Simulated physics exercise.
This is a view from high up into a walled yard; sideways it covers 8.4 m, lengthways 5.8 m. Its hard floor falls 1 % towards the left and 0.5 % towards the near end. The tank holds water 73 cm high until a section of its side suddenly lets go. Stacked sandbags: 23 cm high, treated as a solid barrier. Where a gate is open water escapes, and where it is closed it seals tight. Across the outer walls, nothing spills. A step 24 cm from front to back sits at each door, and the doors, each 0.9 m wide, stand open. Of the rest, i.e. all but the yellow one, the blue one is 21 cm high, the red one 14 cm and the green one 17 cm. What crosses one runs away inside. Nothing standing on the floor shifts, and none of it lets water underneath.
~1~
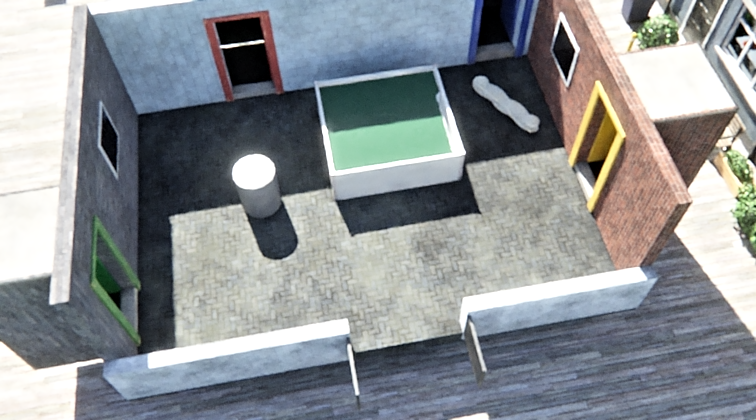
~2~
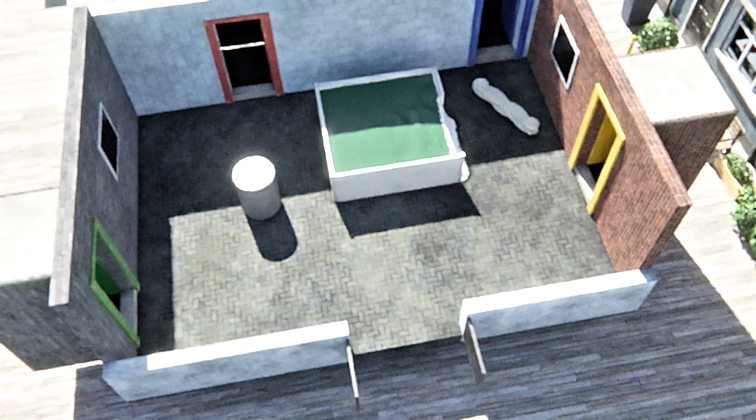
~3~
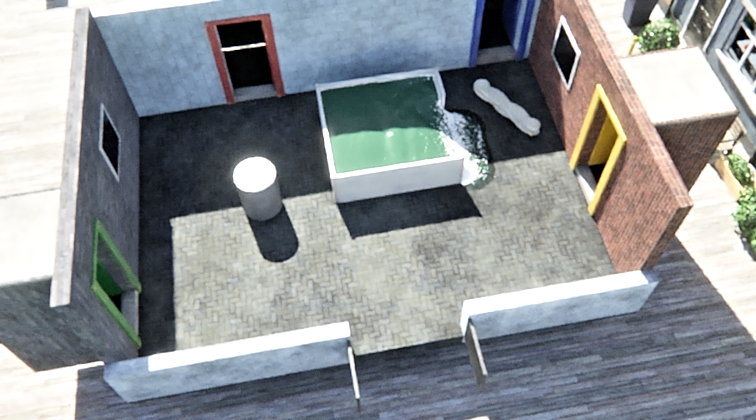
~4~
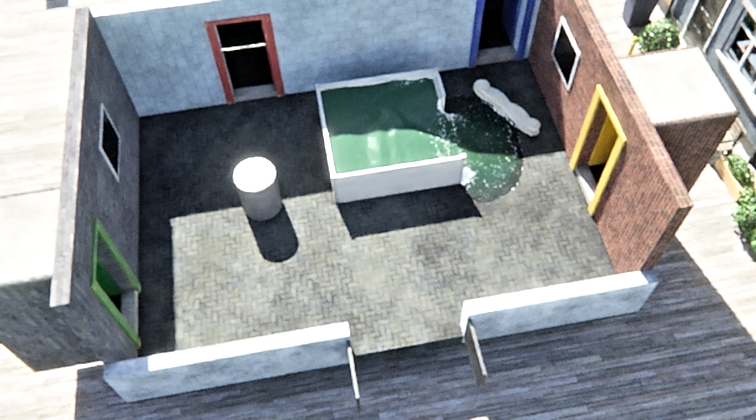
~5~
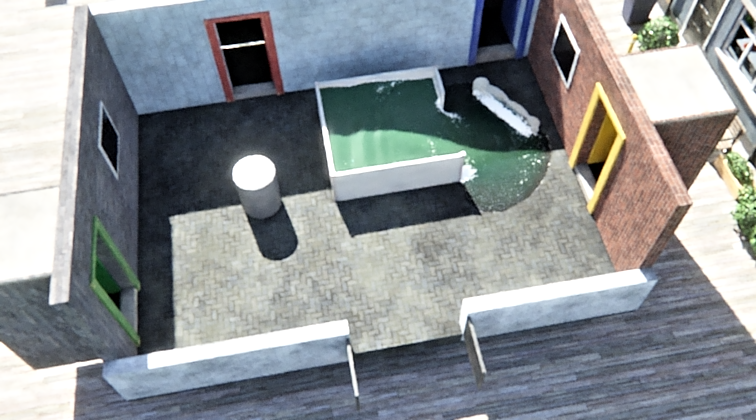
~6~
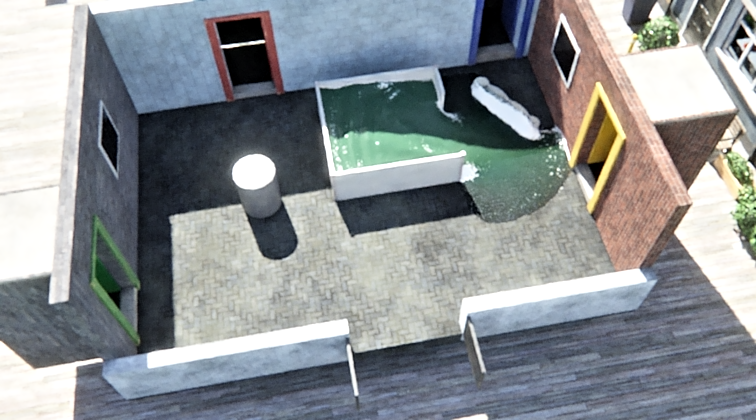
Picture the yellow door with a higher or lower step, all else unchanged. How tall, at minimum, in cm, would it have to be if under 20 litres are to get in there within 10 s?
It would need to be about 30 cm tall.
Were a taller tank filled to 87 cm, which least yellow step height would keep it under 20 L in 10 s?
Roughly 35 centimetres would do it.
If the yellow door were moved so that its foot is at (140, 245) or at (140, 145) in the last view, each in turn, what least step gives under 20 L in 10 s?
Minimums: About 10.5 cm and 10.0 cm.
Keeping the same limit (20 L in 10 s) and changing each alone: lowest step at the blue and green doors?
Close to 18 cm (blue) and close to 10.5 cm (green).
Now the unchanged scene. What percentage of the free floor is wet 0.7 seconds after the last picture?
About 20 per cent.
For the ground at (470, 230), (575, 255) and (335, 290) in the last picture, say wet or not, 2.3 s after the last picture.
In the order asked: Untouched, soaked, untouched.
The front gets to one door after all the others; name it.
The green one.
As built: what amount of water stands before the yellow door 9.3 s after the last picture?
Roughly 9.0 cm deep.
Then, 0.7 s after the last picture water covers 20 % of the floor, deepest (49 cm) near (565, 161); 29 cm at the yellow door, 7 litres in over its 15 cm step.
Then, 2.3 s after the last picture water covers 35 % of the floor, deepest (46 cm) near (618, 292); 26 cm at the yellow door, 129 litres in over its 15 cm step.
Then, 9.3 s after the last picture water covers 95 % of the floor, deepest (16 cm) near (138, 378); 9 cm at the yellow door, 166 litres in over its 15 cm step.
At the yellow door as built, the water peaked near 32 cm, 1.3 s after the last picture.
Run again over the same 10 s with other heights there, 33 litres in over 27 cm, 3 litres over 36.5 cm. The limit of 20 litres is kept from about 30 cm up.
